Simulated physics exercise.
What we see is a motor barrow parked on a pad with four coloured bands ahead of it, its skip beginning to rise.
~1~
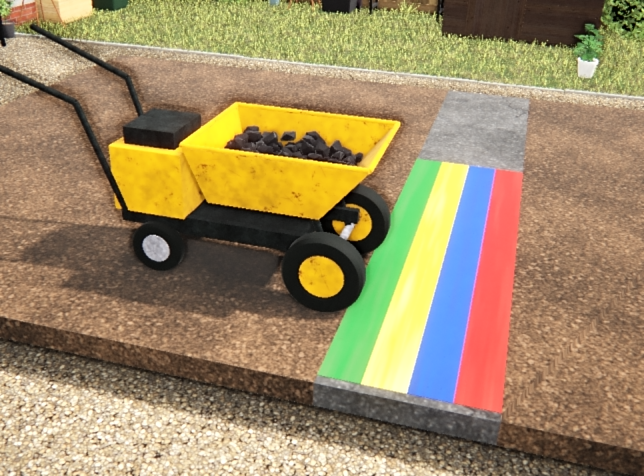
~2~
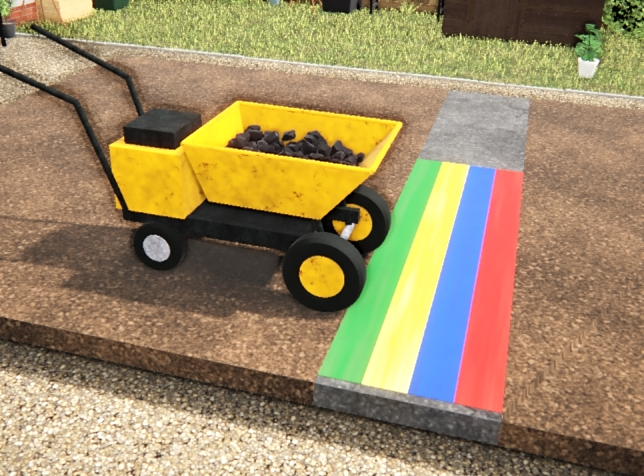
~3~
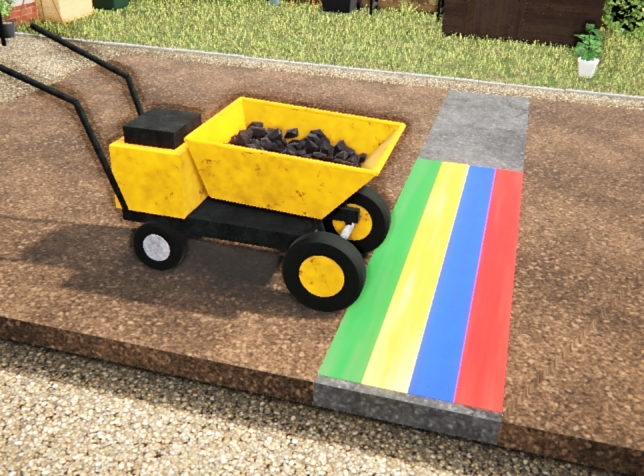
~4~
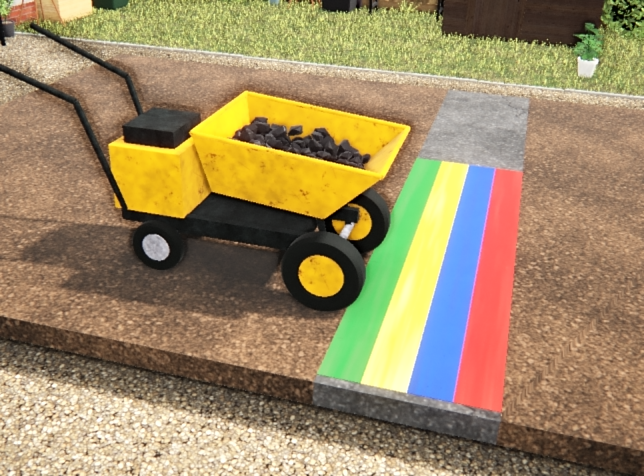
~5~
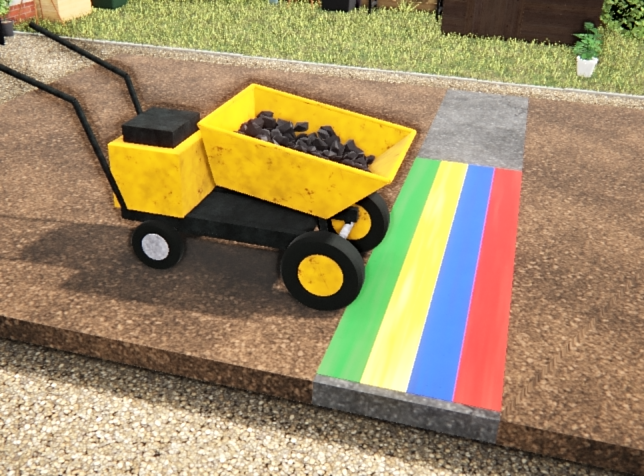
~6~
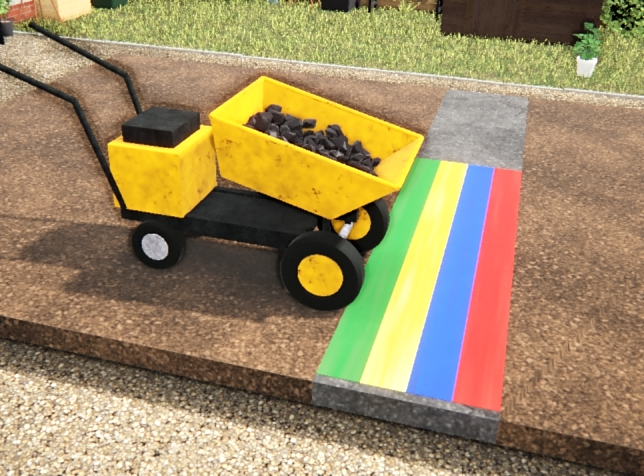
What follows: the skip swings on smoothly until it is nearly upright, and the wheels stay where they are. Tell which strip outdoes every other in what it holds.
The red strip holds the most.
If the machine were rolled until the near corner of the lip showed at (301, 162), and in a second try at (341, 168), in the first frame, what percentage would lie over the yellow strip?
First some 30, then 10 per cent.
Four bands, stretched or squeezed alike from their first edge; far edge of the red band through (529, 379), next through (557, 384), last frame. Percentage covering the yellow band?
The first one comes out at 0 percent, while the second comes out at 0 percent.
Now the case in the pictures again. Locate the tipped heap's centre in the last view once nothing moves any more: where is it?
Close to (504, 298), more or less.
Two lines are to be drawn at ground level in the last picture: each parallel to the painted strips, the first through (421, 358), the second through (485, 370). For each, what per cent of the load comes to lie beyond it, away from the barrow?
80 and 50 in a hundred.
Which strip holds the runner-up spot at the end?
Second: Blue.
Soon, skip tipped steeply; all in the skip.
A while on, skip tipped right over; most in the skip; a stray few over the blue strip; a small part over the red strip; a stray few falling.
Towards the end, skip tipped right over; about a quarter in the skip; a small part over the blue strip; about a third over the red strip; about a third off the paint.
Finally, skip tipped right over; about a quarter in the skip; none over the green strip; none over the yellow strip; a small part over the blue strip; about a third over the red strip; about a third off the paint.
